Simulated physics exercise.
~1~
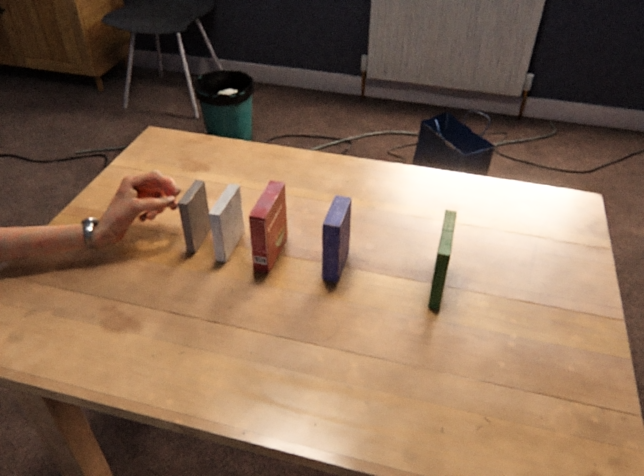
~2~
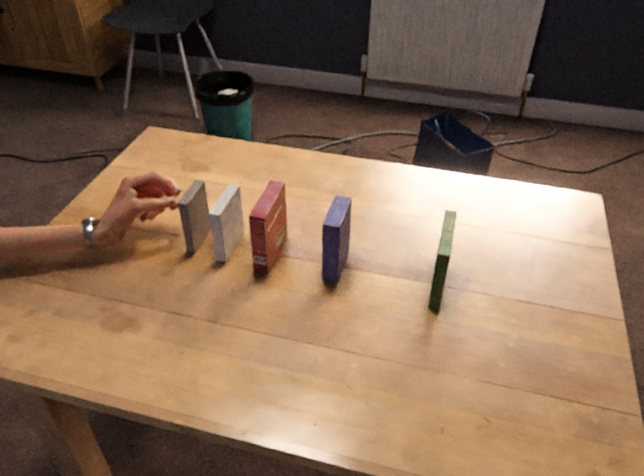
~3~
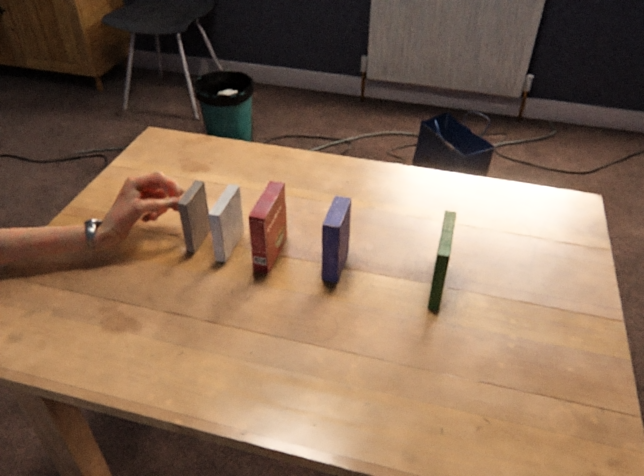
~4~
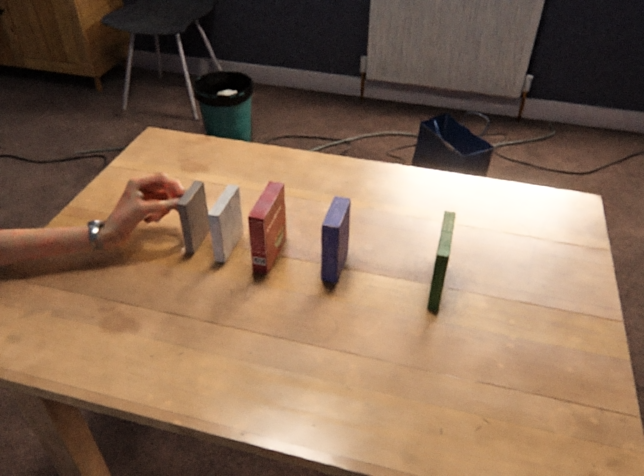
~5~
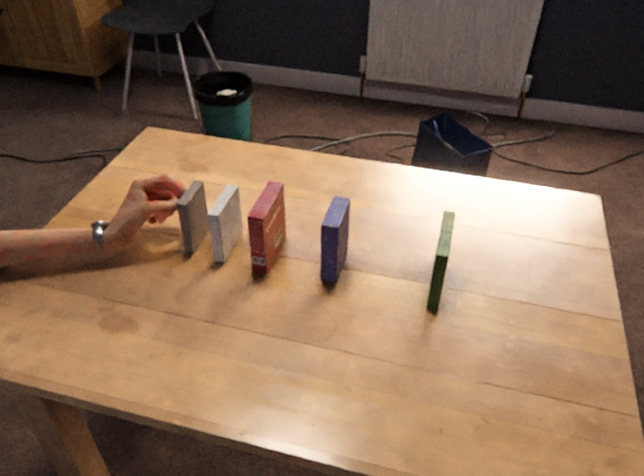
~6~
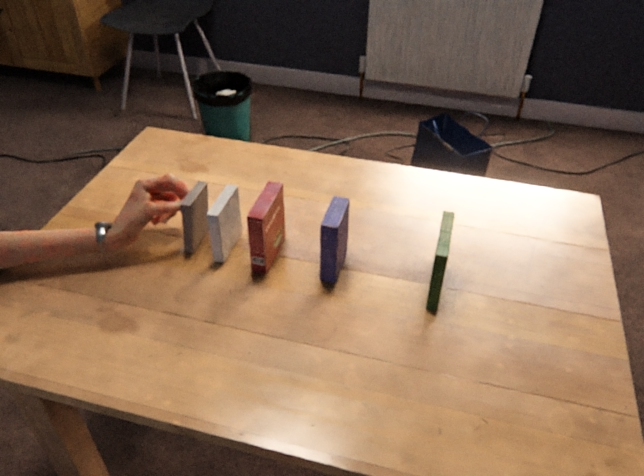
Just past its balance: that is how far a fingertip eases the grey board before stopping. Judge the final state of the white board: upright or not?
Yeah, it fails to hold on there.
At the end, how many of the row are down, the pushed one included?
Total count - 4.
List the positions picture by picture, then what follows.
In the first frame, white board (227, 223); blue board (336, 239).
In the second frame, blue board (336, 239); red packet (270, 227).
In the third frame, blue board (336, 239); red packet (269, 227).
In the fourth frame, blue board (336, 240); red packet (269, 228).
In the fifth frame, blue board (335, 240); red packet (268, 228).
In the sixth frame, grey board 5° over; white board (225, 224); blue board (334, 240).
Then, 0.50 s past the last view, grey board 56° over; white board rocked 43° from its first pose near (247, 231); red packet rocked 16° from its first pose.
Then, 0.80 s past the last view, grey board 70° over; white board rocked 69° from its first pose near (258, 240); blue board on its side; red packet on its side.
Then, 1.10 s past the last view, grey board 71° over; white board rocked 71° from its first pose near (260, 241); blue board on its side; red packet on its side.
Finally, down or leaning hard on the table, white board, blue board and red packet. Final places as the last picture's camera would see them, white board near (261, 241).
